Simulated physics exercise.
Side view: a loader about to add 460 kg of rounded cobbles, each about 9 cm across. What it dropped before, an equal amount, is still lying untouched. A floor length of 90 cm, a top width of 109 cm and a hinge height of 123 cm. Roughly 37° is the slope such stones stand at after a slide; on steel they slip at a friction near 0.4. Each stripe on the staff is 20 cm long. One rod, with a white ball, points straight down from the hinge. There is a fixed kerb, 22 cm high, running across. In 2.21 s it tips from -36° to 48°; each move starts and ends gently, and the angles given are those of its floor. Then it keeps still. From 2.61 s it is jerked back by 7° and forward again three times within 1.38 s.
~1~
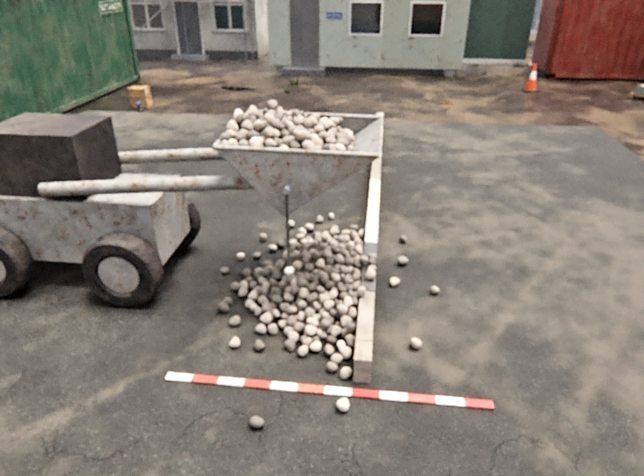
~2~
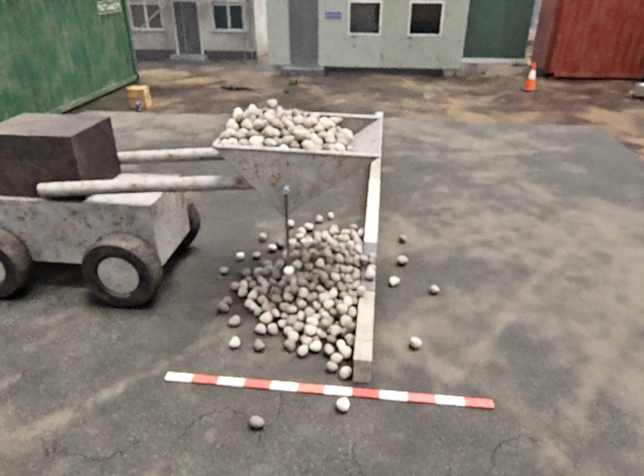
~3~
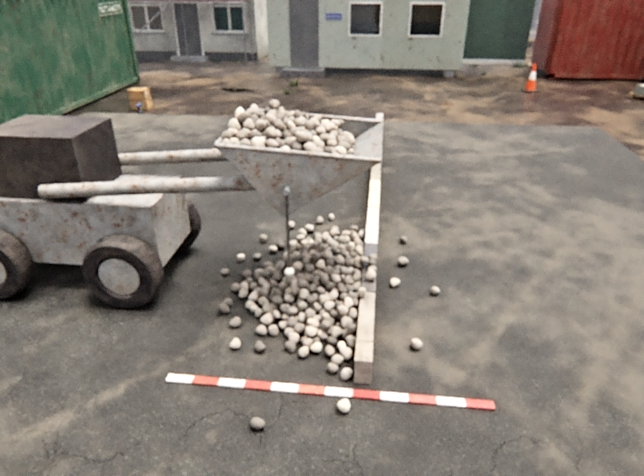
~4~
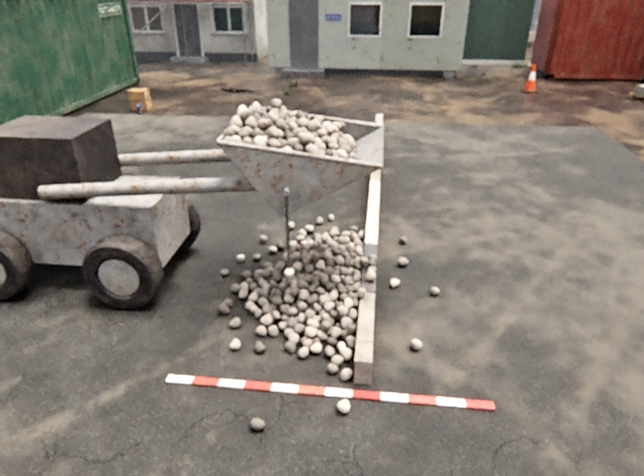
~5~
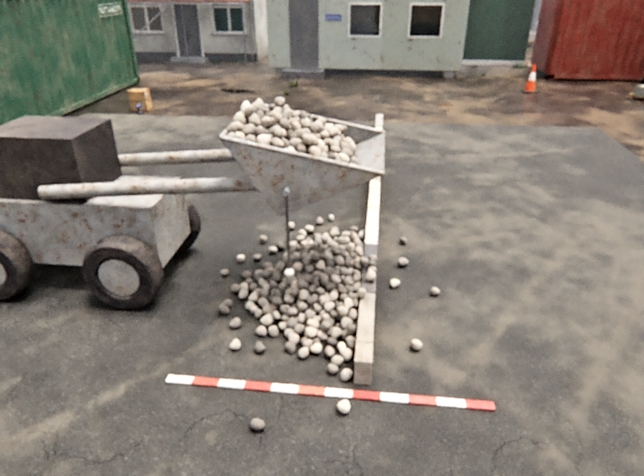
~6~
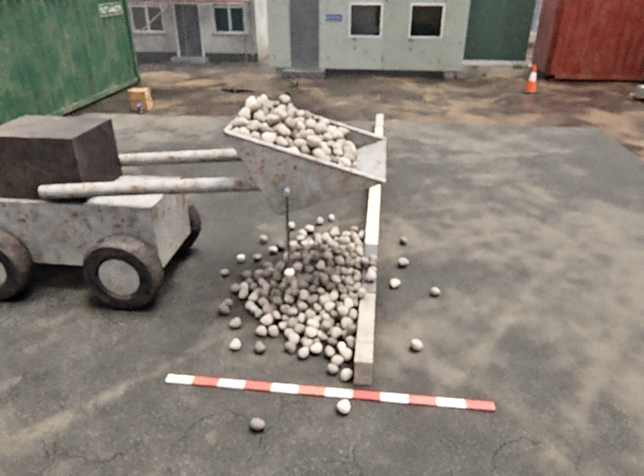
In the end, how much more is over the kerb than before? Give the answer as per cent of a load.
By the end about 78 per cent more lies there.
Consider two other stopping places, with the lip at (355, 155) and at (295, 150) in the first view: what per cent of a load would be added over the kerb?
About 45 per cent for the first, 5 per cent for the second.
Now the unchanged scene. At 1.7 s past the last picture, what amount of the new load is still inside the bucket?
Still inside: Some 0 %.
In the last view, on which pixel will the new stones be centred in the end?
In the last view, about pixel (409, 286).
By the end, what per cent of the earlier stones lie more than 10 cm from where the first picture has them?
0 %.
Then, 1.1 s after the last picture the floor is at 35°; in per cent of one load, 75 in the bucket, 111 on this side of the kerb, 13 over the kerb; the foremost stones are at (410, 278).
Then, 1.7 s after the last picture the floor is at 48°; in per cent of one load, 1 in the bucket, 129 on this side of the kerb, 70 over the kerb; the foremost stones are at (503, 291).
Then, 3.8 s after the last picture the floor is at 48°; in per cent of one load, 0 in the bucket, 121 on this side of the kerb, 79 over the kerb; the foremost stones are at (569, 305).
Then, 6.6 s after the last picture the floor is at 48°; in per cent of one load, 0 in the bucket, 121 on this side of the kerb, 79 over the kerb; the foremost stones are at (569, 305). Net gain over the kerb, 78.
